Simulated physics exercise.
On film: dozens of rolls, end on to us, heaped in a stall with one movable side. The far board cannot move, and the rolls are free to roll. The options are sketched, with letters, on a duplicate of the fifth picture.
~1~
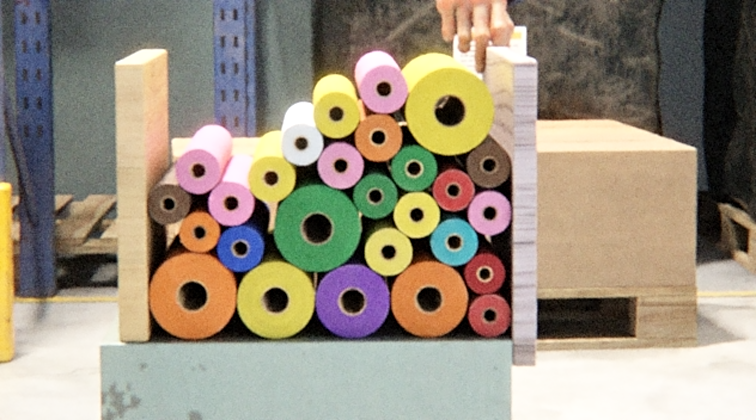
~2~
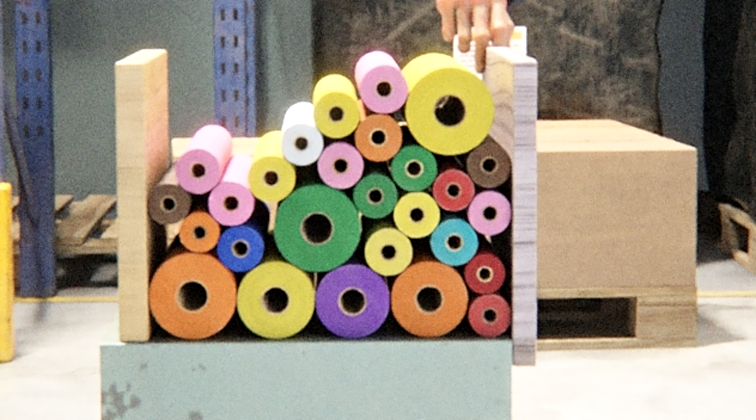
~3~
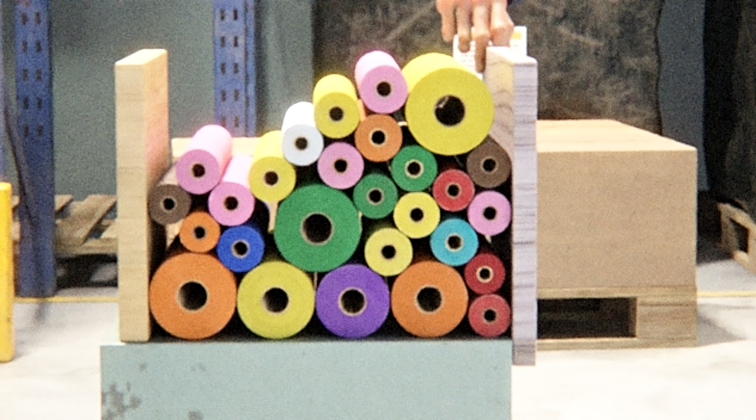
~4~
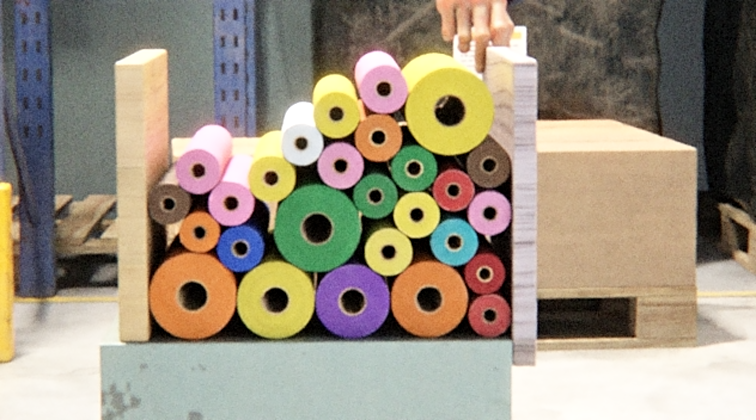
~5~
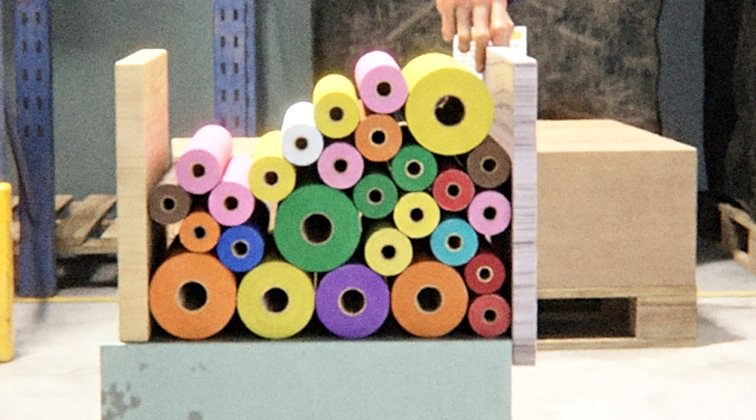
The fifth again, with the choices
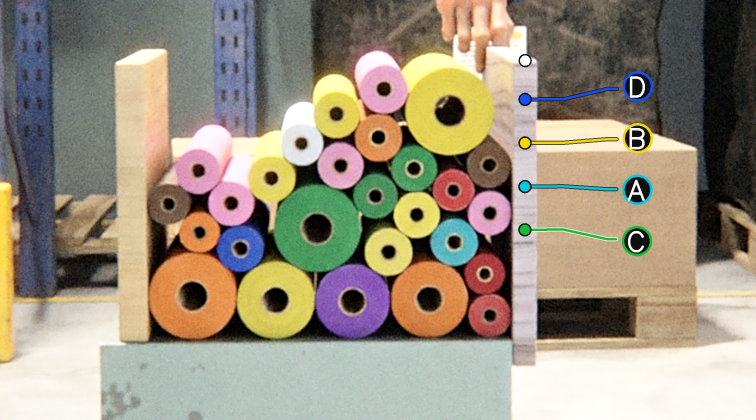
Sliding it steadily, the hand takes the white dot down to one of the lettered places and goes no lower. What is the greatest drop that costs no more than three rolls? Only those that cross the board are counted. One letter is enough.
The answer is mark C.
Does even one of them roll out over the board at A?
No.
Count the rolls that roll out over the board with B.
With B, none.
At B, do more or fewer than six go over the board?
At B, fewer than six.
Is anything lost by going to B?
At B: No.
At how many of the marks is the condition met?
Four of them.
On the marked copy, A at (525, 187); B at (525, 143); C at (525, 230); D at (525, 99); the white dot at (525, 60).
Following C. Soon after the start, top of the board (513, 140).
Later, top of the board (512, 228).
In the end, top of the board (512, 229), three out over the board.
As for the rest, A none out over the board; B none out over the board; D none out over the board.
